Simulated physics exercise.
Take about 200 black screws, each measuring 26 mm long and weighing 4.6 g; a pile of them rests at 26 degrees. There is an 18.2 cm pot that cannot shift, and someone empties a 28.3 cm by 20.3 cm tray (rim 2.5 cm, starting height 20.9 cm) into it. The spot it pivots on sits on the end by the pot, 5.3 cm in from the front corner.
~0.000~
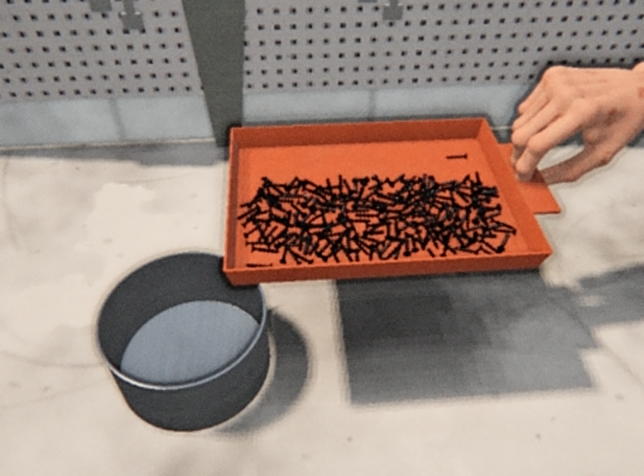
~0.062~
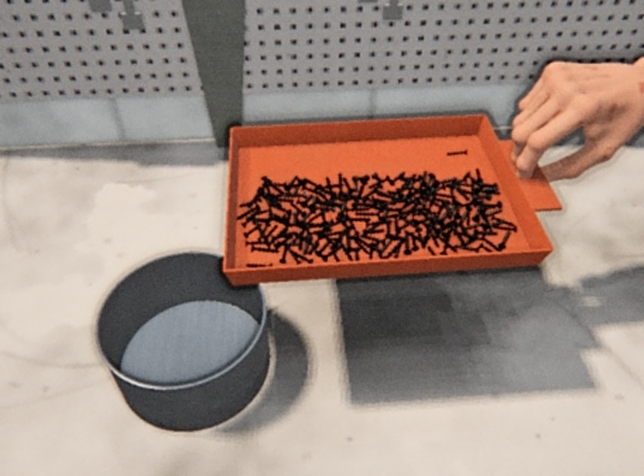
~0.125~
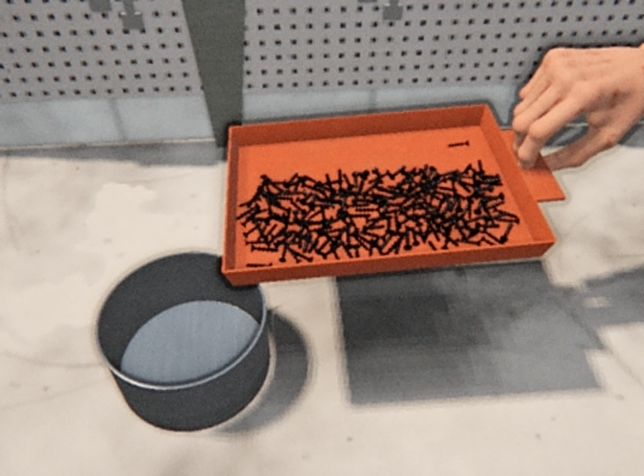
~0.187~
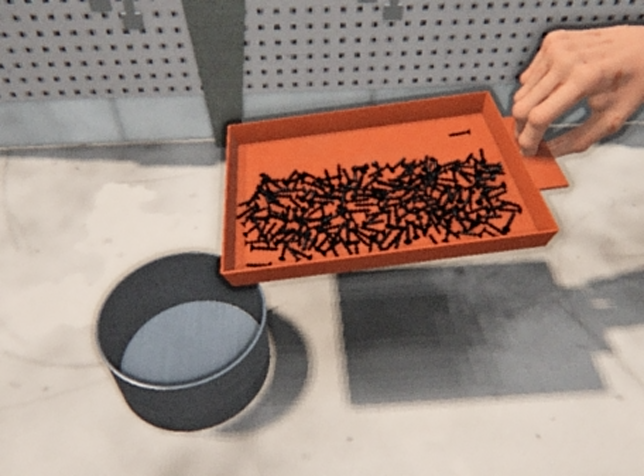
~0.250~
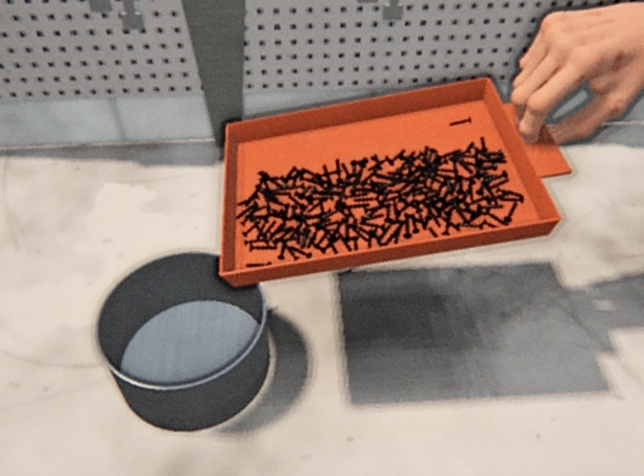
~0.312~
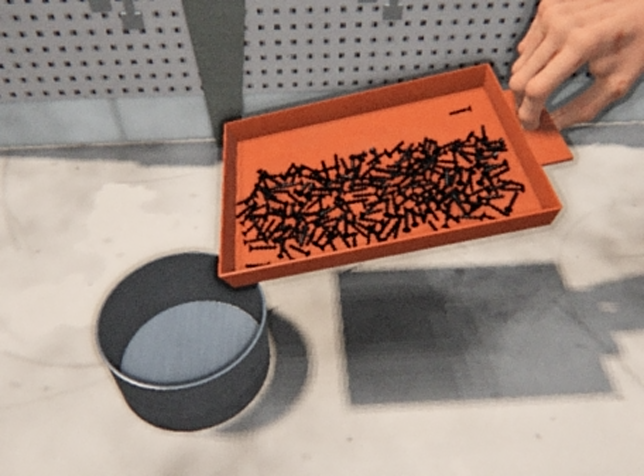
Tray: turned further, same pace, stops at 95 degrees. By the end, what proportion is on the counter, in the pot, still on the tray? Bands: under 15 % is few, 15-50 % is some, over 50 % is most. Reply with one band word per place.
Counter few, pot most, tray few.
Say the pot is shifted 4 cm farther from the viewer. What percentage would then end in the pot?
With that change it comes to something like 65 in a hundred.
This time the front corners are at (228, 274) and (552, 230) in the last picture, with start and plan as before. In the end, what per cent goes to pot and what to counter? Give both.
Pot: 45, counter: 55.
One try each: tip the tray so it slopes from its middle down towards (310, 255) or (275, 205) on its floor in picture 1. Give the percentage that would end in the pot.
I'd put it at roughly 45 per cent for the first tilt and roughly 80 per cent for the second.
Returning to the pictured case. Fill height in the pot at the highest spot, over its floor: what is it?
It reaches roughly 2.5 cm.
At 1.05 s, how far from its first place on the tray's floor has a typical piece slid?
About 11 cm.
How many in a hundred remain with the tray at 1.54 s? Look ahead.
Close to 90 in a hundred parts of the load.
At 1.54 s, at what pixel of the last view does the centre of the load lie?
Estimated load position: Around (219, 233).
Then, at 1.05 s, tilt 51 degrees; the tray holds 100 %, the pot 0 %.
After 1.54 s, tilt 77 degrees; the tray holds 90 %, the pot 10 %.
Then, at 2.10 s, tilt 95 degrees; the tray holds 5 %, the pot 90 %.
By 2.7 s all is still; counter 5 %, pot 95 %, tray 0 %.
